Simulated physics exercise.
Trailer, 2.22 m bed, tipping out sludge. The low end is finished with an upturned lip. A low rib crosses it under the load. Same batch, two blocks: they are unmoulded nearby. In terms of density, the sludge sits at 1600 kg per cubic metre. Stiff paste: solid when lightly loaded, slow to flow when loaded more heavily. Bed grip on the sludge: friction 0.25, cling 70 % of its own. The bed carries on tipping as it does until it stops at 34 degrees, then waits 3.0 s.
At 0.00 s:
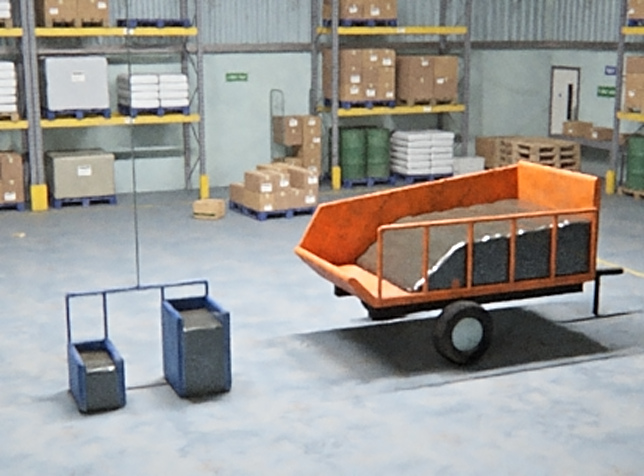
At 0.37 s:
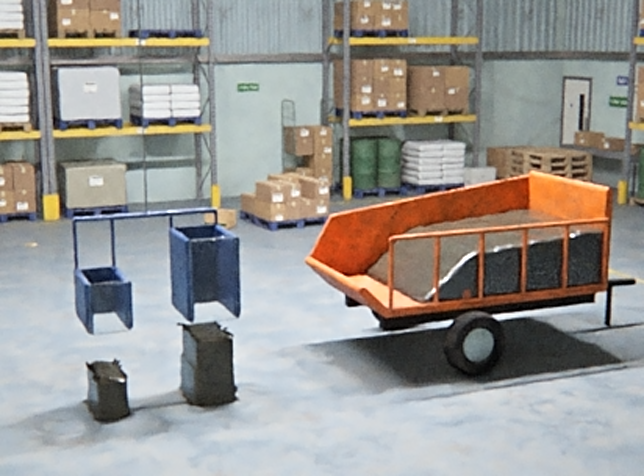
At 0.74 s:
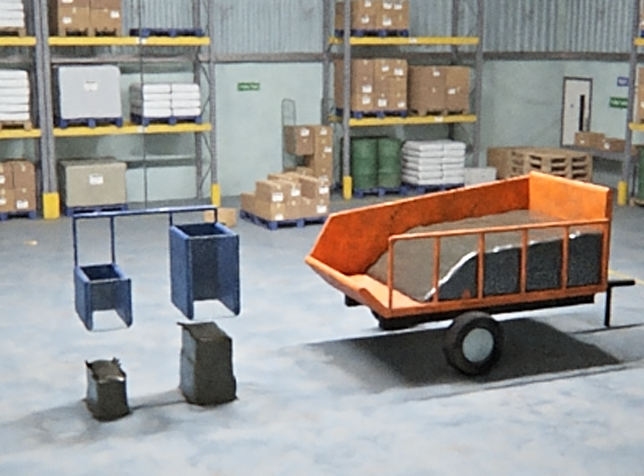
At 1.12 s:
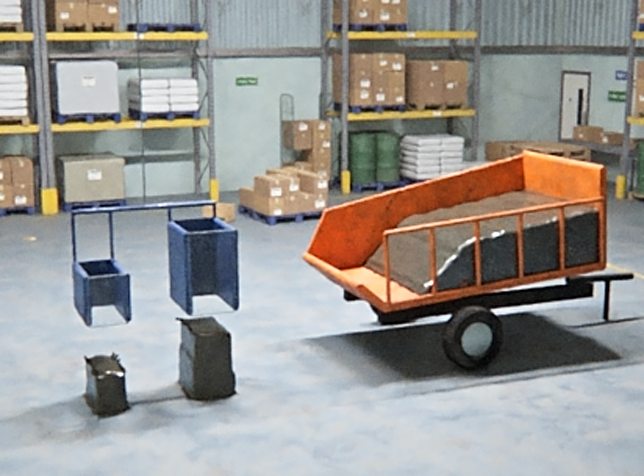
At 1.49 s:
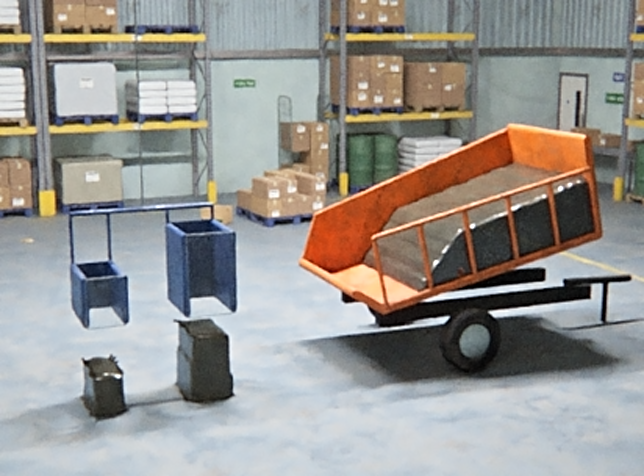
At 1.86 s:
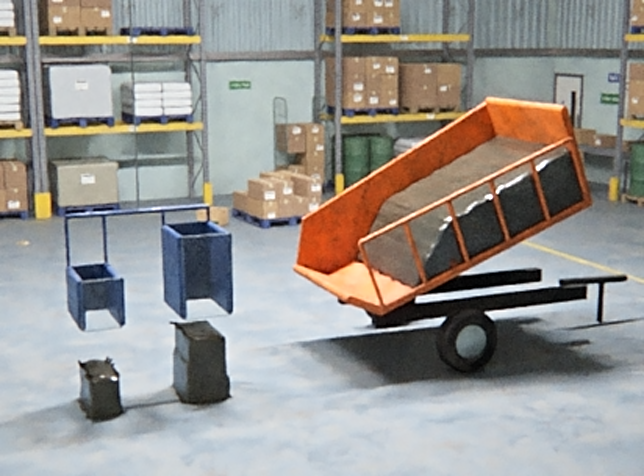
Blue moulds lifting off two dark sludge blocks, then an orange trailer bed tilting up at its right end, its load still aboard.
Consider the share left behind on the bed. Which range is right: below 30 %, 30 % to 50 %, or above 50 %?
Above 50 %.
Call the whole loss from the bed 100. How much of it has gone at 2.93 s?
Value noted: About 0 per cent.
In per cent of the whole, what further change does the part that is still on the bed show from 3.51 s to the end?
It changes by about 14 percent of the whole.
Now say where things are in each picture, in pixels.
In the first picture, top of the high end at (594, 182), tilt 0 degrees; leading edge of the sludge at (416, 291); blocks stand 32 cm, 58 cm (left to right).
In the second picture, top of the high end at (606, 192), tilt 0 degrees; leading edge of the sludge at (427, 301); blocks stand 32 cm, 56 cm (left to right).
In the third picture, top of the high end at (606, 193), tilt 0 degrees; leading edge of the sludge at (427, 301); blocks stand 32 cm, 55 cm (left to right).
In the fourth picture, top of the high end at (600, 171), tilt 4 degrees; leading edge of the sludge at (425, 290); blocks stand 32 cm, 55 cm (left to right).
In the fifth picture, top of the high end at (584, 141), tilt 12 degrees; leading edge of the sludge at (422, 287); blocks stand 32 cm, 55 cm (left to right).
In the sixth picture, top of the high end at (561, 112), tilt 21 degrees; leading edge of the sludge at (416, 282); blocks stand 32 cm, 55 cm (left to right).
After 2.35 s, the tilt is 31 degrees and 100 % is on the bed.
After 2.93 s, the tilt is 34 degrees and 100 % is on the bed.
After 3.51 s, the tilt is 34 degrees and 100 % is on the bed.
After 4.08 s, the tilt is 34 degrees and 96 % is on the bed.
After 5.56 s, at the end, the tilt is 34 degrees and 85 % is on the bed.
